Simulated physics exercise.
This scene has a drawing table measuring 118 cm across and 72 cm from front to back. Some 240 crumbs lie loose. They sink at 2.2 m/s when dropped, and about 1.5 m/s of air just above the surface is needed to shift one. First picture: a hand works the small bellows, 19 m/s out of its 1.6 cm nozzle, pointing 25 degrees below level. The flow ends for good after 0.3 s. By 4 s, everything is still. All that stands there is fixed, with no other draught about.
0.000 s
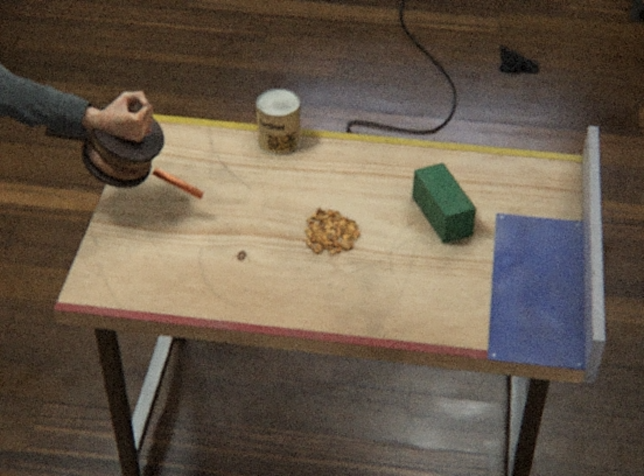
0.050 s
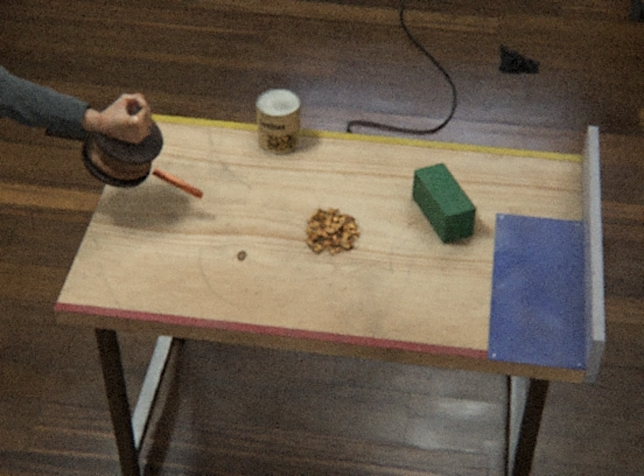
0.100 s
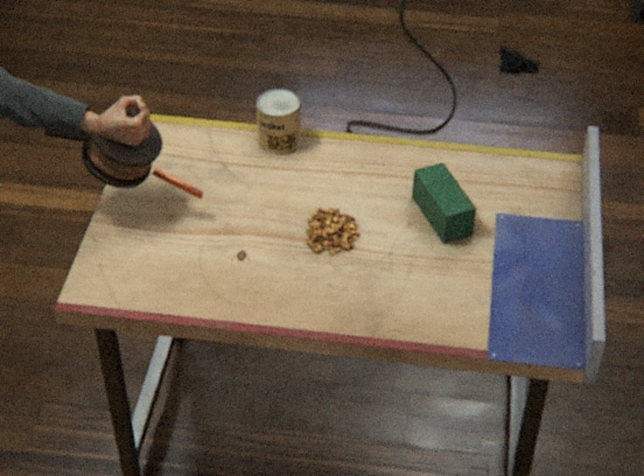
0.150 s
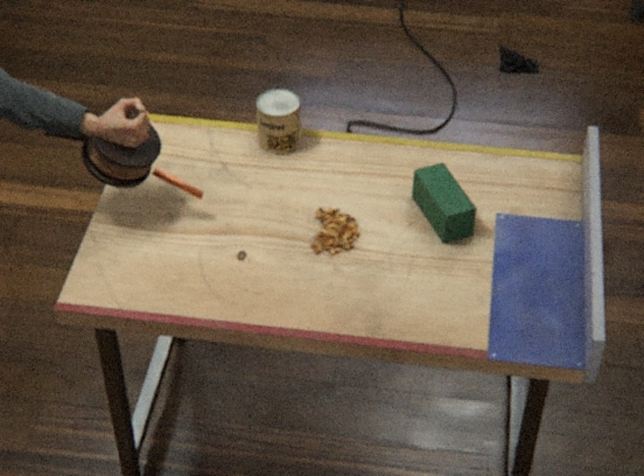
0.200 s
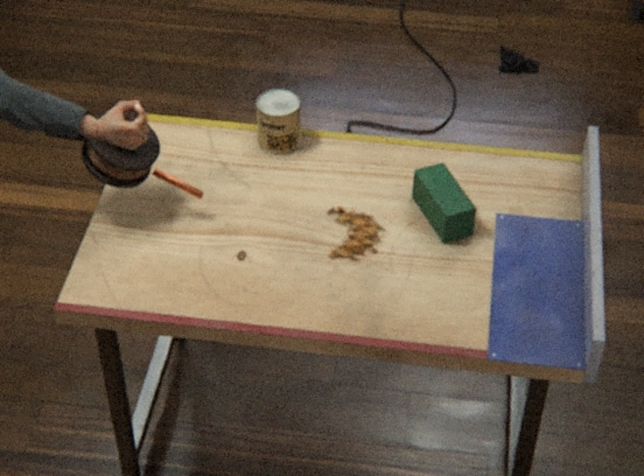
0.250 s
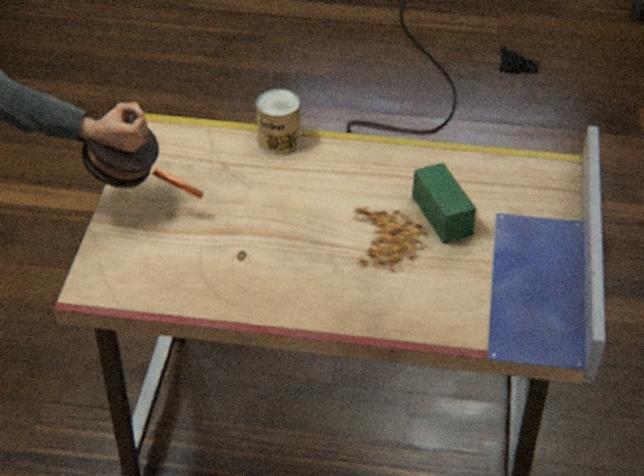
On a wooden table, a hand working small bellows at left, a crumb pile staying still, then scattering rightward toward a green block.
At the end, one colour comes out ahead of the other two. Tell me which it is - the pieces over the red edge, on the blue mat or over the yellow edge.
The blue one.
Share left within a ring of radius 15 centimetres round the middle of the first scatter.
Some 0 per cent.
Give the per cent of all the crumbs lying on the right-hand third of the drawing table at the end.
I'd put it at about 90 percent.
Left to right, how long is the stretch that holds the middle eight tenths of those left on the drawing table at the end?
Around 40 centimetres from left to right.
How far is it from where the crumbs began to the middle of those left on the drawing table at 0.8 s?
Roughly 50 centimetres.
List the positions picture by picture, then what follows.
In the first picture, the middle of the crumbs is near (332, 231), none has stirred yet and the mouth of the small bellows is at (203, 196).
In the second picture, the middle of the crumbs is near (329, 230), none has stirred yet, the red edge is centred on (313, 340), the yellow edge is centred on (354, 134) and the blue mat is centred on (538, 287).
In the third picture, the middle of the crumbs is near (329, 230), none has stirred yet, the top of a block is at (445, 188) and the top of a tin is at (278, 102).
In the fourth picture, the middle of the crumbs is near (334, 232), the farthest in sight from the small bellows is at (358, 234) and about 20 % have left their places.
In the fifth picture, the middle of the crumbs is near (360, 234), the farthest in sight from the small bellows is at (382, 229) and about 90 % have left their places.
In the sixth picture, the middle of the crumbs is near (390, 238), the farthest in sight from the small bellows is at (426, 246) and all have left their places.
After 0.8 s, 100 % are still on the top, 0 % are over the red edge, 0 % over the yellow edge and 61 % on the blue mat; the middle of those left on the top is near (543, 257).
After 1.3 s, 100 % are still on the top, 0 % are over the red edge, 0 % over the yellow edge and 61 % on the blue mat; the middle of those left on the top is near (542, 254).
After 2.2 s, 100 % are still on the top, 0 % are over the red edge, 0 % over the yellow edge and 61 % on the blue mat; the middle of those left on the top is near (542, 254).
After 4.0 s, at the end, 0 % are over the red edge, 0 % over the yellow edge and 61 % on the blue mat; the middle of those left on the top is near (542, 254).
